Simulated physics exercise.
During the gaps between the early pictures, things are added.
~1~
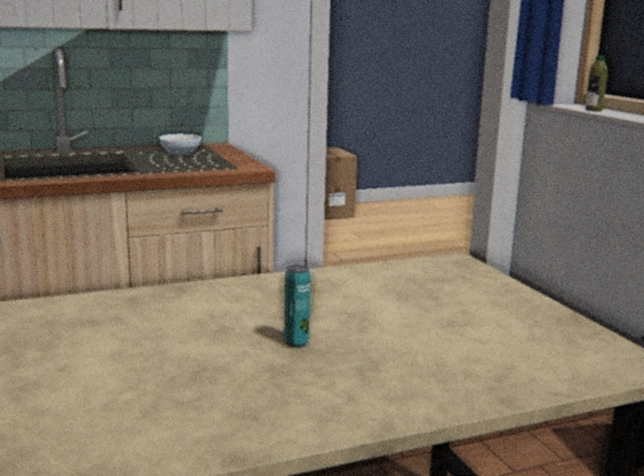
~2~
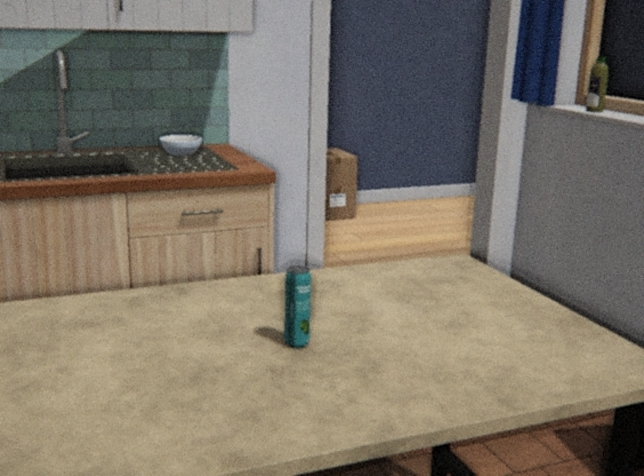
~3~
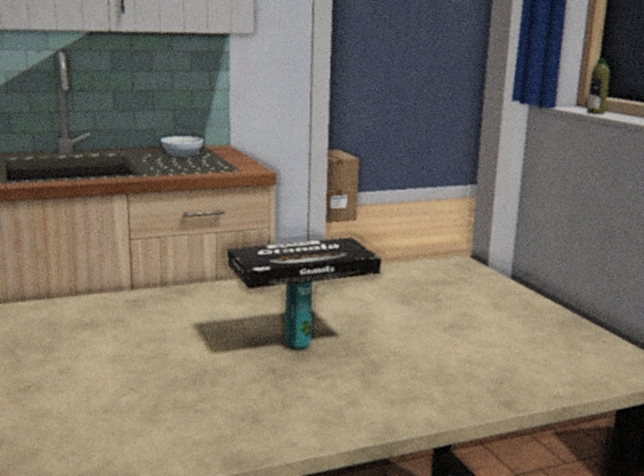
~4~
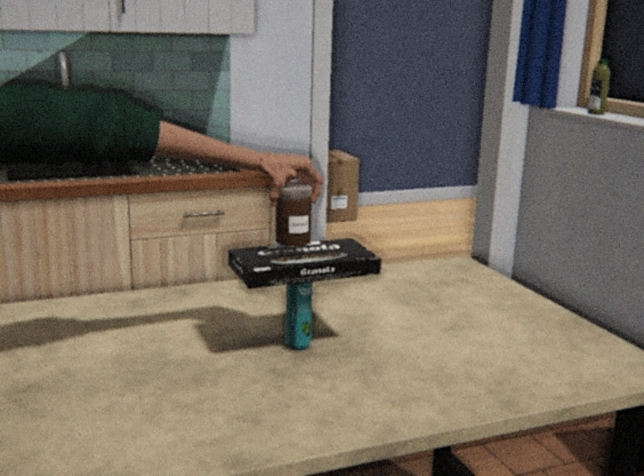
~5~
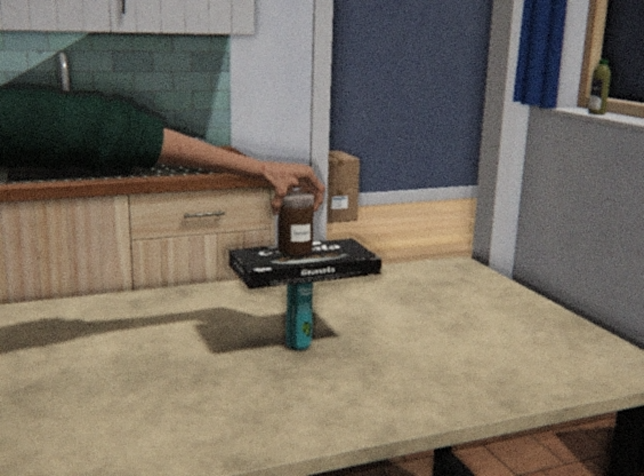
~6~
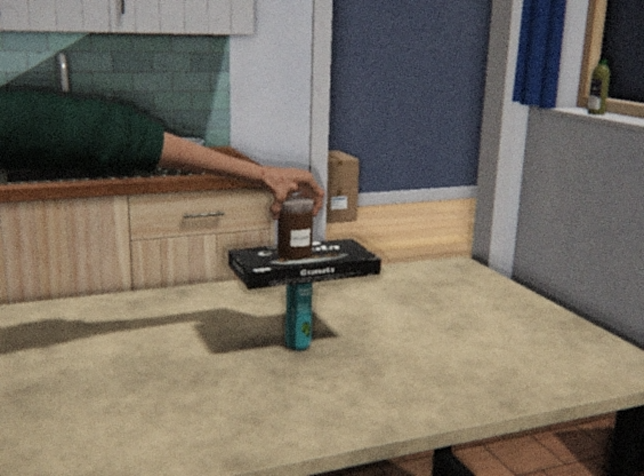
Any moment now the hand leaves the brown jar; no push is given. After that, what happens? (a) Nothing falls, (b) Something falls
a, nothing falls.
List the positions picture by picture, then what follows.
The last thing is not in view yet; turquoise can (297, 307), in the first picture.
The last thing is not in view yet; turquoise can (298, 307), in the second picture.
The last thing is not in view yet; turquoise can (299, 309), in the third picture.
Coming down; brown jar (294, 214); turquoise can (299, 309), in the fourth picture.
Coming down; brown jar (296, 223); turquoise can (299, 310), in the fifth picture.
Set down, still held; brown jar (295, 228); turquoise can (299, 310), in the sixth picture.
Then, 0.60 s on from there, no change.
Then, 1.40 s on from there, brown jar resting near (295, 228).
In the end, all 3 unmoved. At the end, from the last picture's camera, brown jar near (294, 228). The stack stays up.
